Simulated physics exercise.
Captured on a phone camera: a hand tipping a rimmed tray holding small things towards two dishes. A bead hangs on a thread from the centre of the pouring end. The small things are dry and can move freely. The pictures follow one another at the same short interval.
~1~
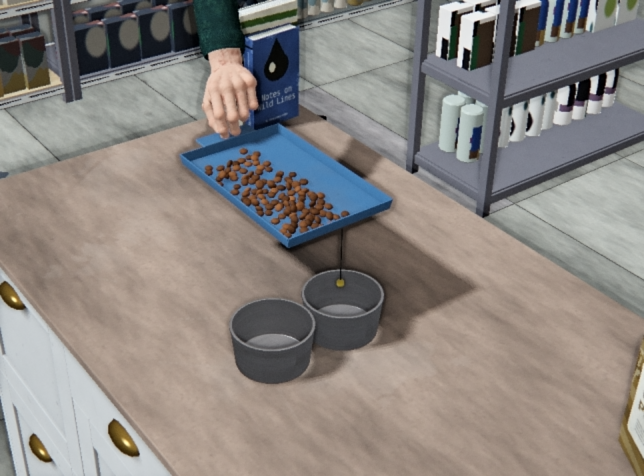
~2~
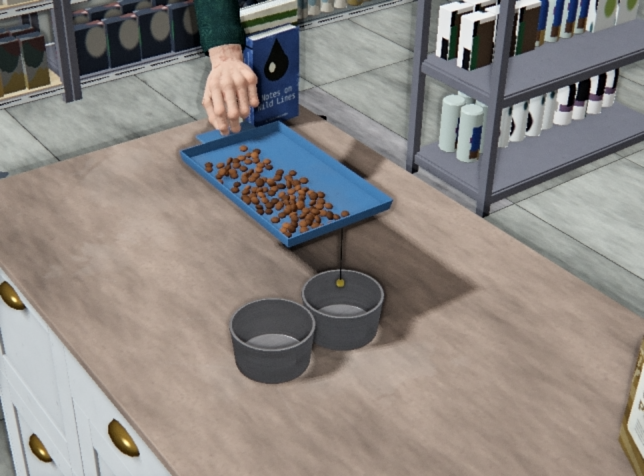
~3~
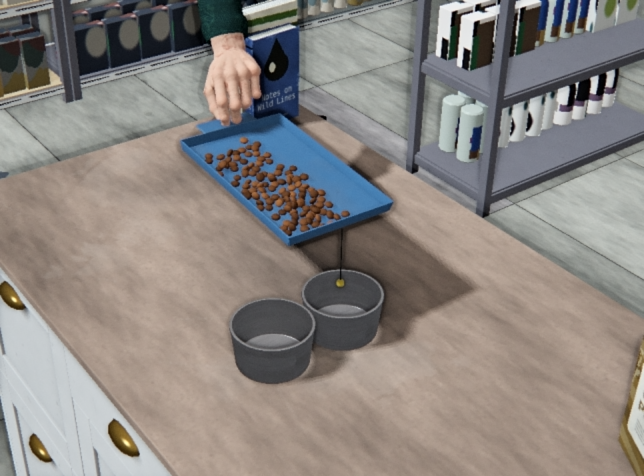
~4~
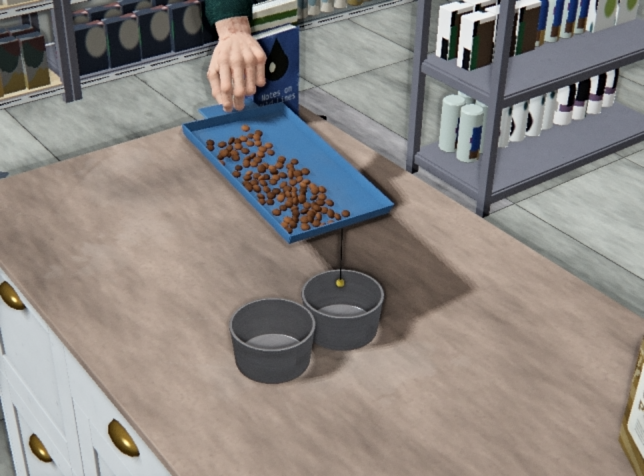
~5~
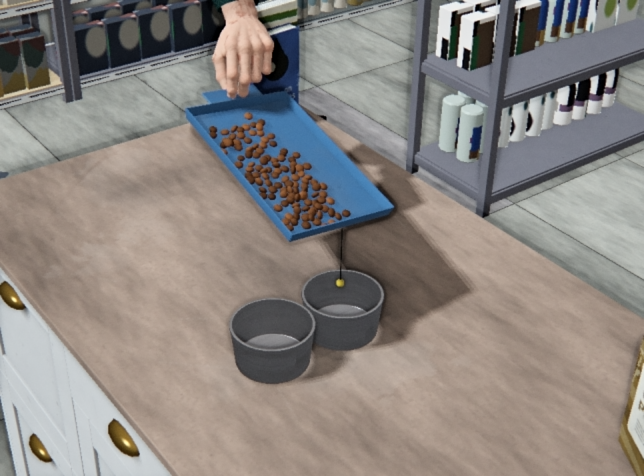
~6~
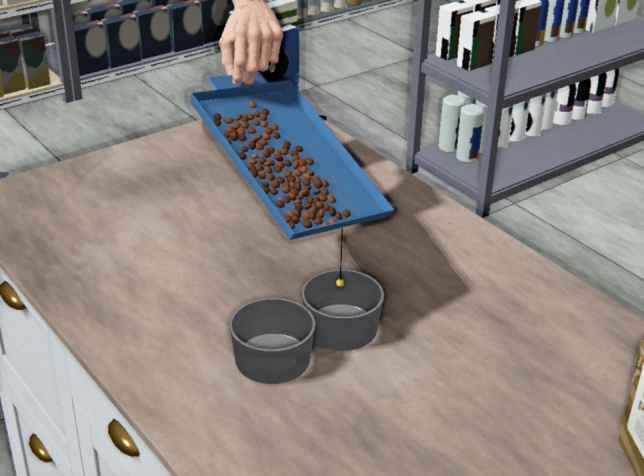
To begin with, a hand holds a blue rimmed tray of brown kibble almost level above two grey dishes, a small bead hanging on a thread from its front edge. The hand then raises the back of the tray, gradually tilting it clearly forward, lowest at the right corner, while the dishes stay still.
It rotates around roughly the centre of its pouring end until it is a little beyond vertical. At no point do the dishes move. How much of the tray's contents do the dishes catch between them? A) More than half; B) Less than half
Answer: B.
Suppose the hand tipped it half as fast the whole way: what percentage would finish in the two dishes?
About 30 in a hundred.
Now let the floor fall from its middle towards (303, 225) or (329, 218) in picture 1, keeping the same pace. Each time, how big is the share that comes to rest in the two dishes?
The first try gives close to 60 per cent, the second close to 30 per cent.
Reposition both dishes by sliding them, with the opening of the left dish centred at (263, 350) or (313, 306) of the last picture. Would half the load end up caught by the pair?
First try: Lower than half; second try: Higher than half.
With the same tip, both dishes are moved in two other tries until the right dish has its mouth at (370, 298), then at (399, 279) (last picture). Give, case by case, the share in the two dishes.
Around 50 % followed by around 90 %.
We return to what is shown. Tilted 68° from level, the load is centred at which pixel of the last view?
Roughly at (365, 208).
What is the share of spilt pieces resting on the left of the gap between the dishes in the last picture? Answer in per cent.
0 in a hundred, roughly.
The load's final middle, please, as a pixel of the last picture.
At about (401, 317), give or take.
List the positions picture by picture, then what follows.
In the first picture, corners of the pouring end at (289, 238) and (390, 199), level; middle of the load at (272, 195), bits of dog kibble; left dish at (296, 360); right dish at (367, 327); bead on its thread at (340, 283).
In the second picture, corners of the pouring end at (289, 237) and (390, 199), level; middle of the load at (272, 193).
In the third picture, corners of the pouring end at (290, 236) and (390, 201), tipped barely, lowest at the right corner; middle of the load at (272, 189).
In the fourth picture, corners of the pouring end at (291, 234) and (391, 203), tipped a little, lowest at the right corner; middle of the load at (273, 182).
In the fifth picture, corners of the pouring end at (293, 233) and (391, 206), tipped clearly, lowest at the right corner; middle of the load at (275, 175).
In the sixth picture, corners of the pouring end at (294, 231) and (391, 208), tipped clearly, lowest at the right corner; middle of the load at (278, 169); left dish at (296, 360); right dish at (367, 327).
Soon after the last picture, tray tipped steeply; nearly all on the tray; a small part in the air.
A little later, tray tipped past a quarter turn; a small part on the tray; a small part in the right dish; about two thirds outside both; a small part in the air.
Later still, tray tipped past a quarter turn; about a quarter in the right dish; most outside both.
At rest, tray tipped past a quarter turn; none in the left dish; about a quarter in the right dish; most outside both.
